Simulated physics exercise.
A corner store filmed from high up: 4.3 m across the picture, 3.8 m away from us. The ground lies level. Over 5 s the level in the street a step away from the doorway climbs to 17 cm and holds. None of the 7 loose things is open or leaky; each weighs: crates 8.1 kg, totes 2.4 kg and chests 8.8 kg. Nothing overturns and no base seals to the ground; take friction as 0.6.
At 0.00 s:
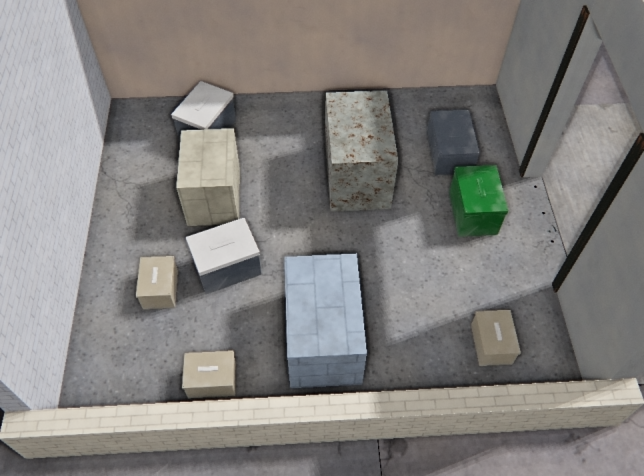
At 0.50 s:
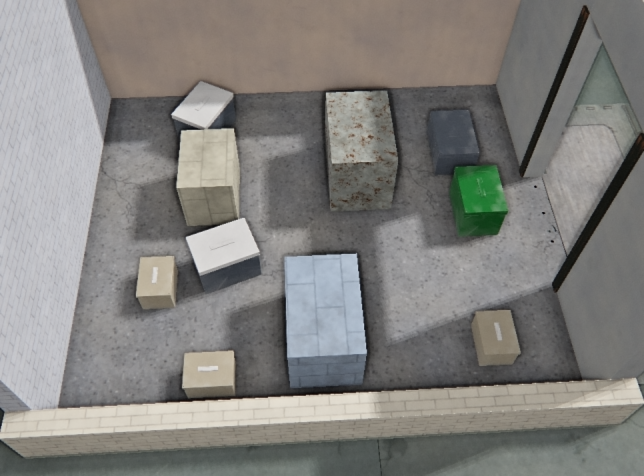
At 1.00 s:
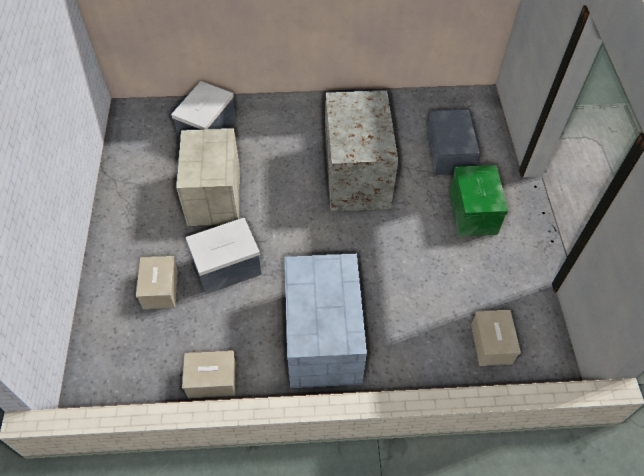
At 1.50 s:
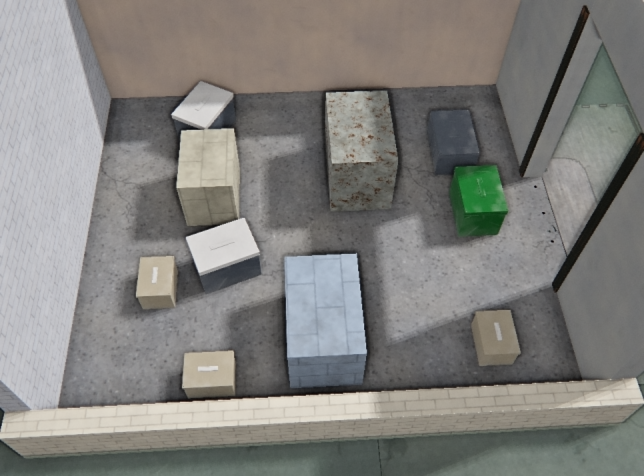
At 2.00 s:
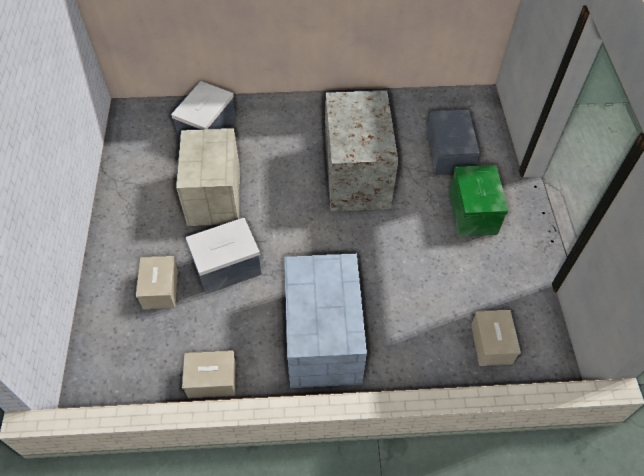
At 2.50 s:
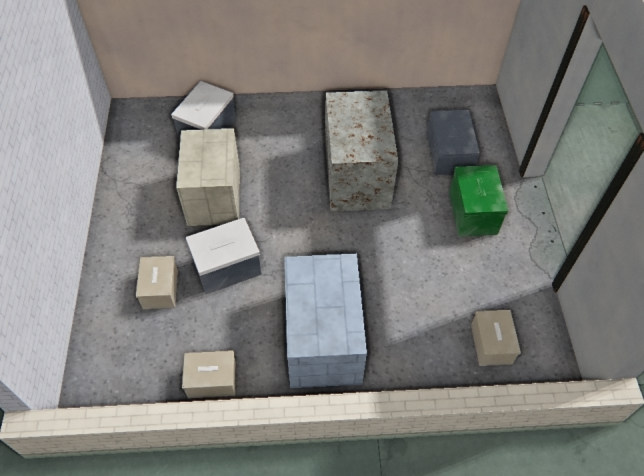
Large stone-patterned blocks, cartons and a green chest standing still in a walled room as shallow water spreads in through the right-hand doorway.
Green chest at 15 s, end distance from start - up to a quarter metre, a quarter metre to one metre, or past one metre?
I expect it ends up well away.
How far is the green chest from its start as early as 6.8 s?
About 100 cm.
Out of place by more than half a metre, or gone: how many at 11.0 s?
Answer: 5.
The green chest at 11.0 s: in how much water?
I'd put it at about 8 cm.
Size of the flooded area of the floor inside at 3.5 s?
Wet: Near 1.0 m2.
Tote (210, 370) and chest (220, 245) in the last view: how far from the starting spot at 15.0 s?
40 cm and 200 cm respectively.
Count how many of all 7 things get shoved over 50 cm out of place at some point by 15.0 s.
Result: 7.
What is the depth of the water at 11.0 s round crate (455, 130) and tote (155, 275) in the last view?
First about 6 cm, second about 9 cm.
After 3.5 s the green chest is near (475, 188), 0.1 m from its start, aground; 0 afloat.
After 6.8 s the green chest is near (382, 212), 1.0 m from its start, aground; 1 afloat.
After 11.0 s the green chest is near (129, 287), 3.3 m from its start, afloat; 6 afloat.
After 15.0 s the green chest is near (165, 233), 2.9 m from its start, afloat; 7 afloat.
